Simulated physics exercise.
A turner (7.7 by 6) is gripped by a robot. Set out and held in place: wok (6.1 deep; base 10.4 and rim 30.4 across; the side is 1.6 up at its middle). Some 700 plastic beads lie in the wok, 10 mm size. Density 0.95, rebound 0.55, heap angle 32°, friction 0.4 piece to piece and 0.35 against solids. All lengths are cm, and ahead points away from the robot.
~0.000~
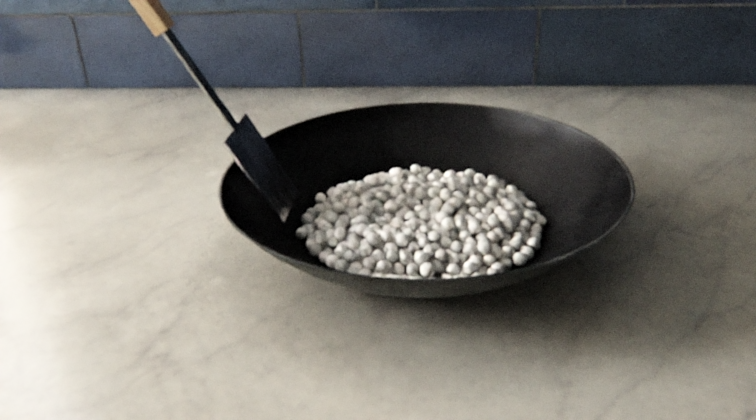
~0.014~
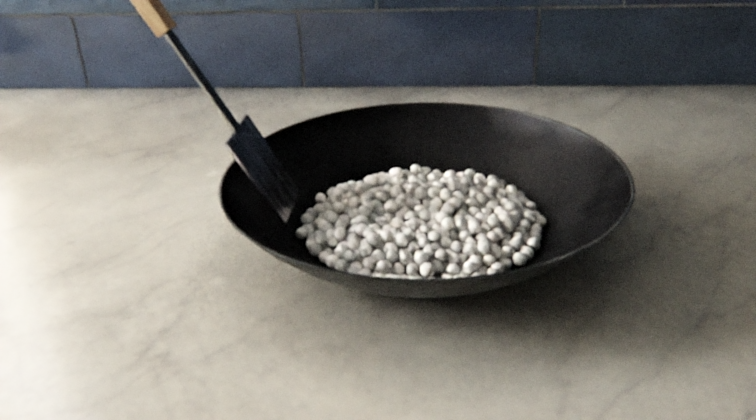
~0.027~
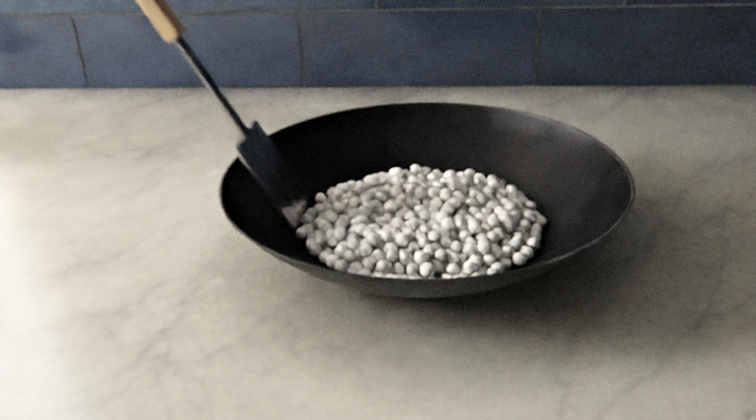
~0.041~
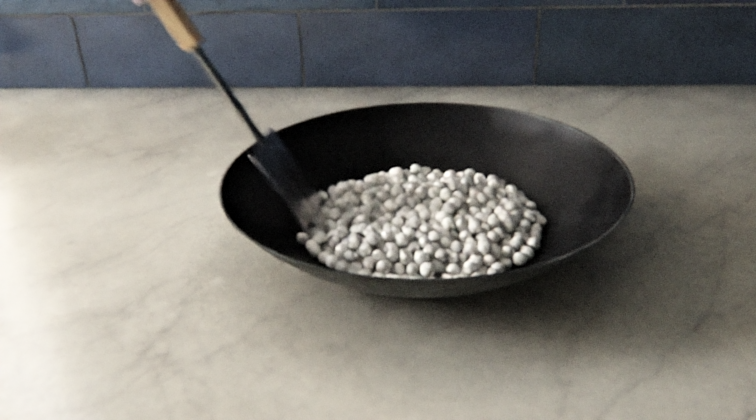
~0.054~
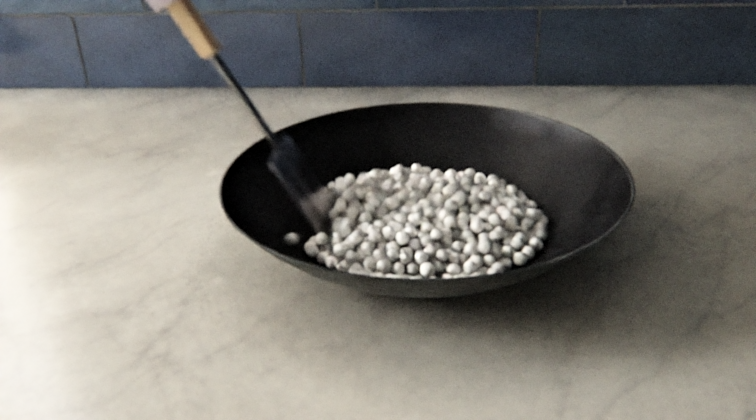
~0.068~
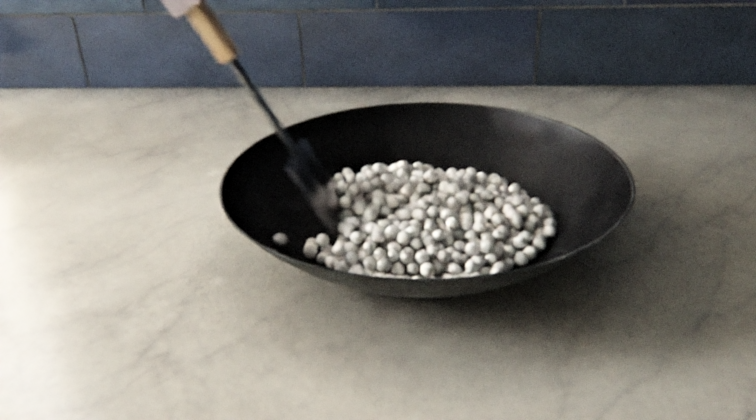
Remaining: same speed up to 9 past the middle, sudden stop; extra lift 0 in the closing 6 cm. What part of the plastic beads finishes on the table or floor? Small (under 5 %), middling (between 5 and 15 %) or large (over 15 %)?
A middling share, between 5 and 15 %, ends on the table or floor.
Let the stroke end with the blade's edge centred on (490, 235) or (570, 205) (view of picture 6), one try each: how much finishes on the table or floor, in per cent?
About 0 and 20 per cent.
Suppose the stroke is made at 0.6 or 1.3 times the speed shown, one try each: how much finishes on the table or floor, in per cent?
About 0 and 20 per cent.
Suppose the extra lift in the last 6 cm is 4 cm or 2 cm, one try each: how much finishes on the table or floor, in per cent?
About 10 and 15 per cent.
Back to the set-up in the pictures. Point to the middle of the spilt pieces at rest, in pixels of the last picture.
At about (745, 244).
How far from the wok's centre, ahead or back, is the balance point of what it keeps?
Roughly 3.5 cm ahead.
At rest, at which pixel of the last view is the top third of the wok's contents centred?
At about (543, 200).
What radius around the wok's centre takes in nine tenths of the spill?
Roughly 35 cm.
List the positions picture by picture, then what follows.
Turner top edge at (235, 128), sloping 61°; upper third of the load around (422, 213), from x 300 to 540, top at y 170; 697 in the wok, in the first picture.
Turner top edge at (236, 128), sloping 61°; upper third of the load around (422, 213), from x 300 to 540, top at y 170, in the second picture.
Turner top edge at (246, 133), sloping 61°; upper third of the load around (422, 213), from x 300 to 540, top at y 170, in the third picture.
Turner top edge at (261, 141), sloping 61°; upper third of the load around (422, 212), from x 305 to 540, top at y 170, in the fourth picture.
Turner top edge at (279, 148), sloping 61°; upper third of the load around (422, 209), from x 290 to 540, top at y 170, in the fifth picture.
Turner top edge at (296, 153), sloping 61°; upper third of the load around (423, 204), from x 280 to 550, top at y 165; 697 in the wok, in the sixth picture.
By 0.12 s, sloping 61°, highest piece 7 above the table; 697 in the wok.
By 0.18 s, sloping 61°, highest piece 7 above the table; 696 in the wok, 1 on the blade or in flight.
By 0.41 s, sloping 61°, highest piece 7 above the table; 631 in the wok, 45 on the table or floor, 21 on the blade or in flight.
By 1.46 s, sloping 61°, highest piece 6 above the table; 631 in the wok, 66 on the table or floor.
Final count, 631 in the wok, 66 on the table or floor. That is 9 % on the table or floor.
